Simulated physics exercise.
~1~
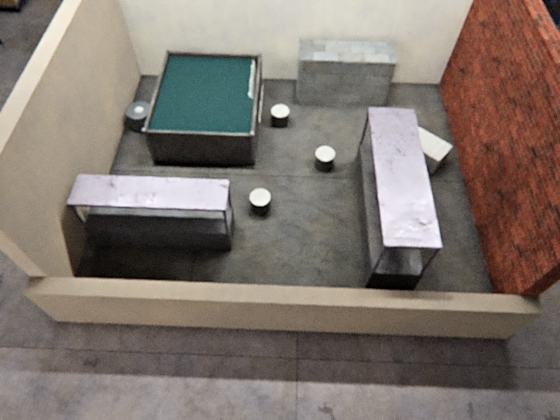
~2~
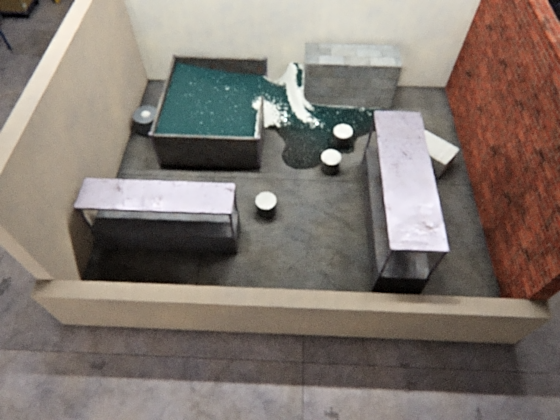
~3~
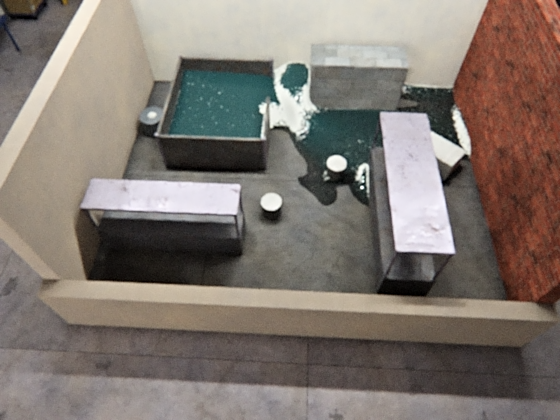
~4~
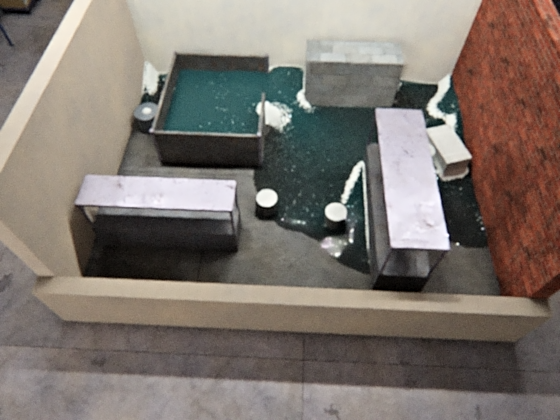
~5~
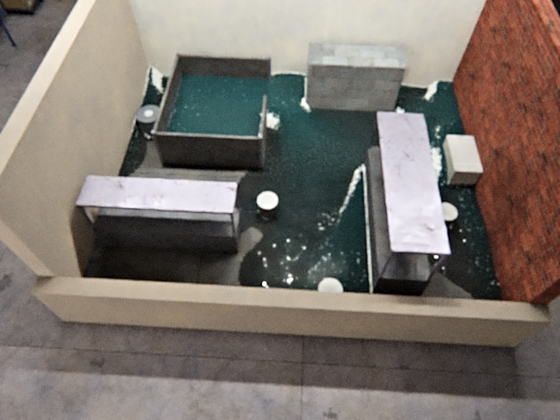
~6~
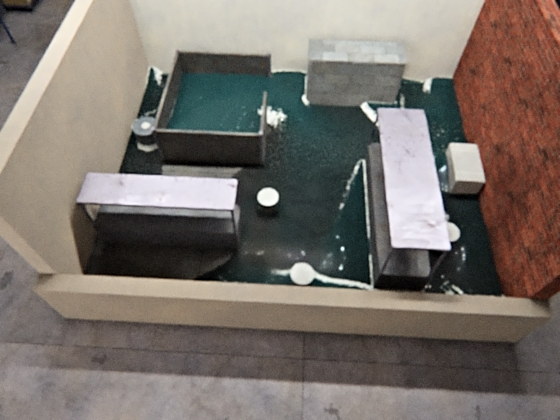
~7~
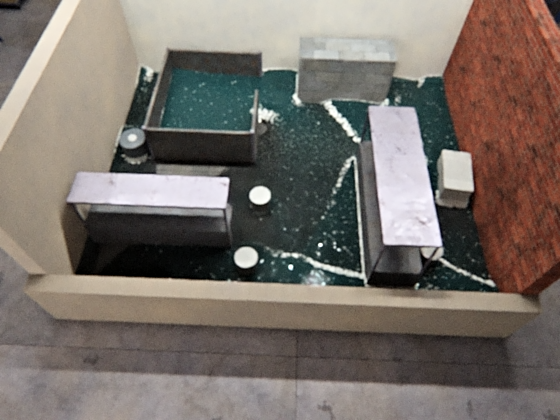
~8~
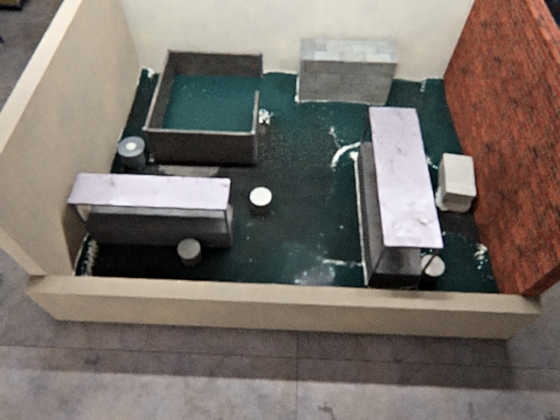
Dark green water bursting from a square tank, flooding a walled enclosure and carrying small drums and a pale box across the floor.
